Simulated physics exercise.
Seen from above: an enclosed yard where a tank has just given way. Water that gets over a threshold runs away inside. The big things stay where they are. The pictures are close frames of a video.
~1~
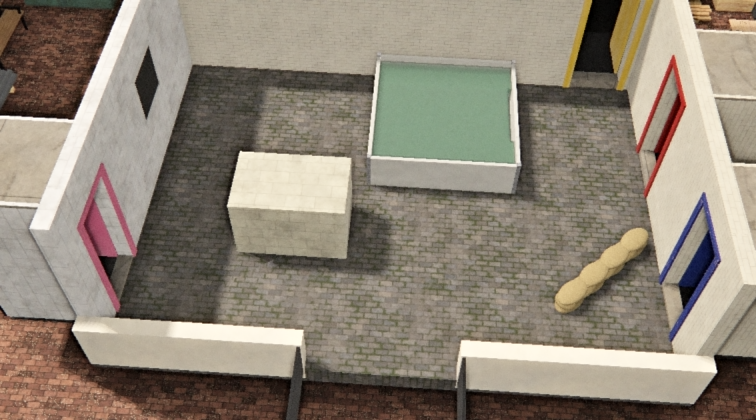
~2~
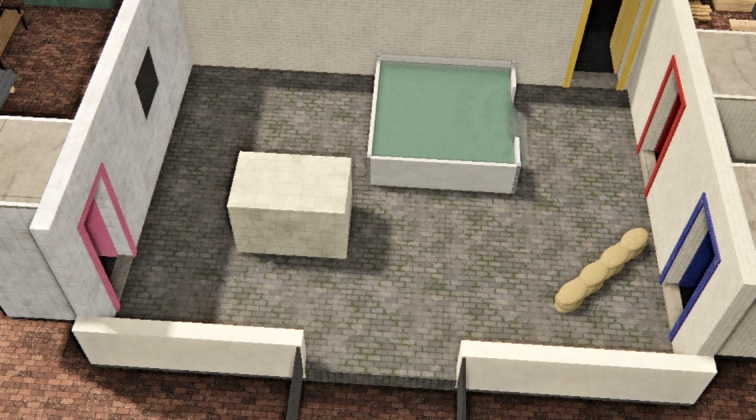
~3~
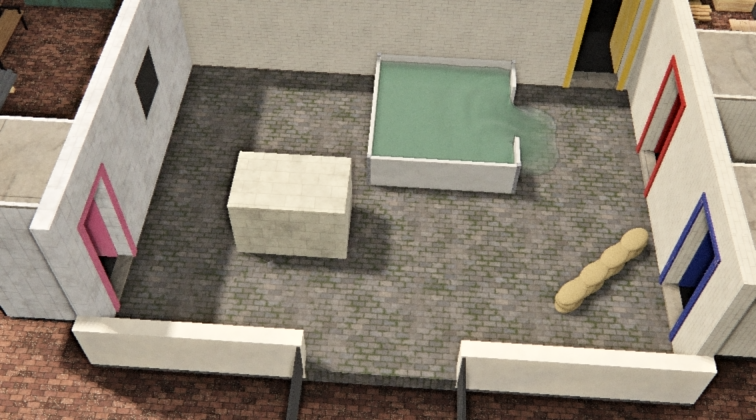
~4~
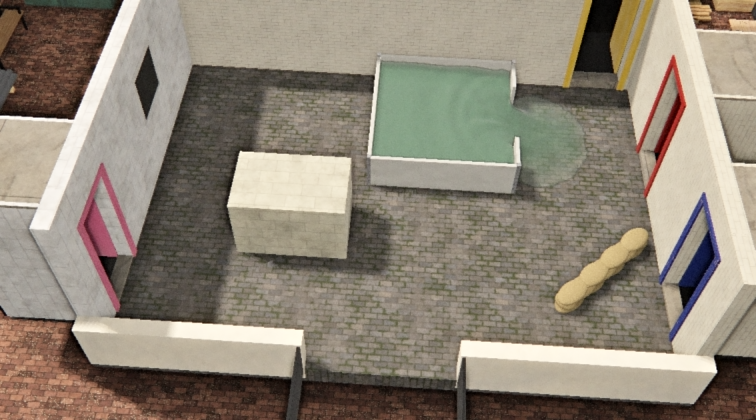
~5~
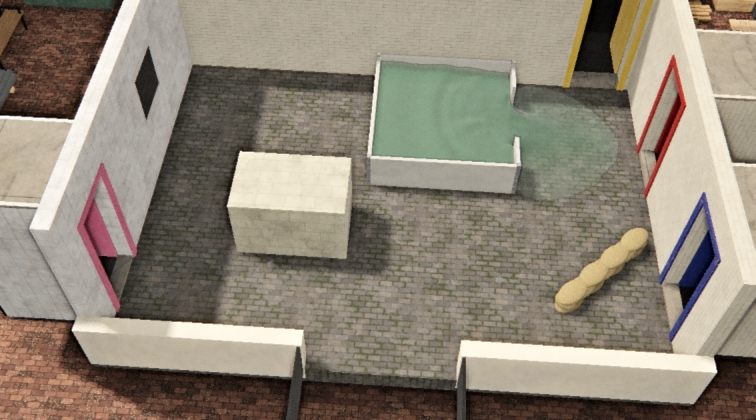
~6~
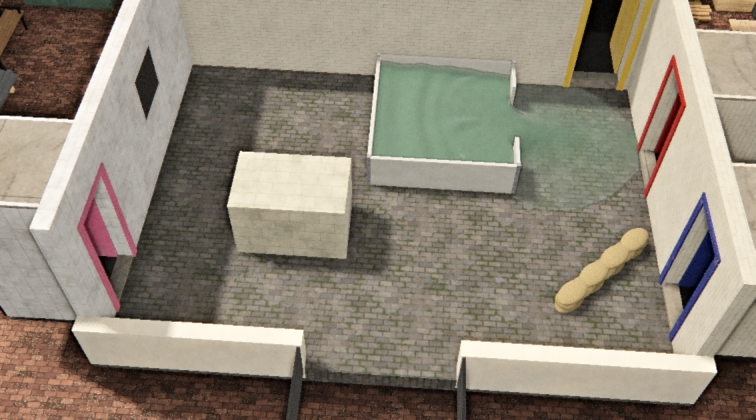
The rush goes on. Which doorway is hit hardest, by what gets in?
The red doorway takes the most.
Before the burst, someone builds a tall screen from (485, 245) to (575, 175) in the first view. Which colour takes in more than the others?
It is the red one.
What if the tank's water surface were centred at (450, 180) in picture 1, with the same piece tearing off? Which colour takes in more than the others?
The red door.
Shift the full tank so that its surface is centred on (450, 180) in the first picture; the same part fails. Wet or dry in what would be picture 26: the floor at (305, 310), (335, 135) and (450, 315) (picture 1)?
In that order: Free of water, no water, under water.
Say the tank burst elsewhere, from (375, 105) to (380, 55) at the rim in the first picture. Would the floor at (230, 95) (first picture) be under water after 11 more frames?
Verdict: Flooded.
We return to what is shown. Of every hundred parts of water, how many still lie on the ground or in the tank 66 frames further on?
Some 76 per cent.
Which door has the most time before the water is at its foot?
Last comes the one in pink.
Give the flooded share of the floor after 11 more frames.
Close to 20 %.
A moment on, water covers 15 % of the floor; red door some in, yellow door wet at the sill, nothing in, blue door not reached, pink door not reached.
Next, water covers 20 % of the floor; red door a lot in, yellow door some in, blue door wet at the sill, nothing in, pink door not reached.
Then, water covers 30 % of the floor; red door a lot in, yellow door a lot in, blue door wet at the sill, nothing in, pink door not reached.
Later, water covers 60 % of the floor; red door a lot in, yellow door a lot in, blue door wet at the sill, nothing in, pink door not reached.
In the end, water covers 80 % of the floor; red door a lot in, yellow door a lot in, blue door wet at the sill, nothing in, pink door a trickle in; the red door has let in the most.
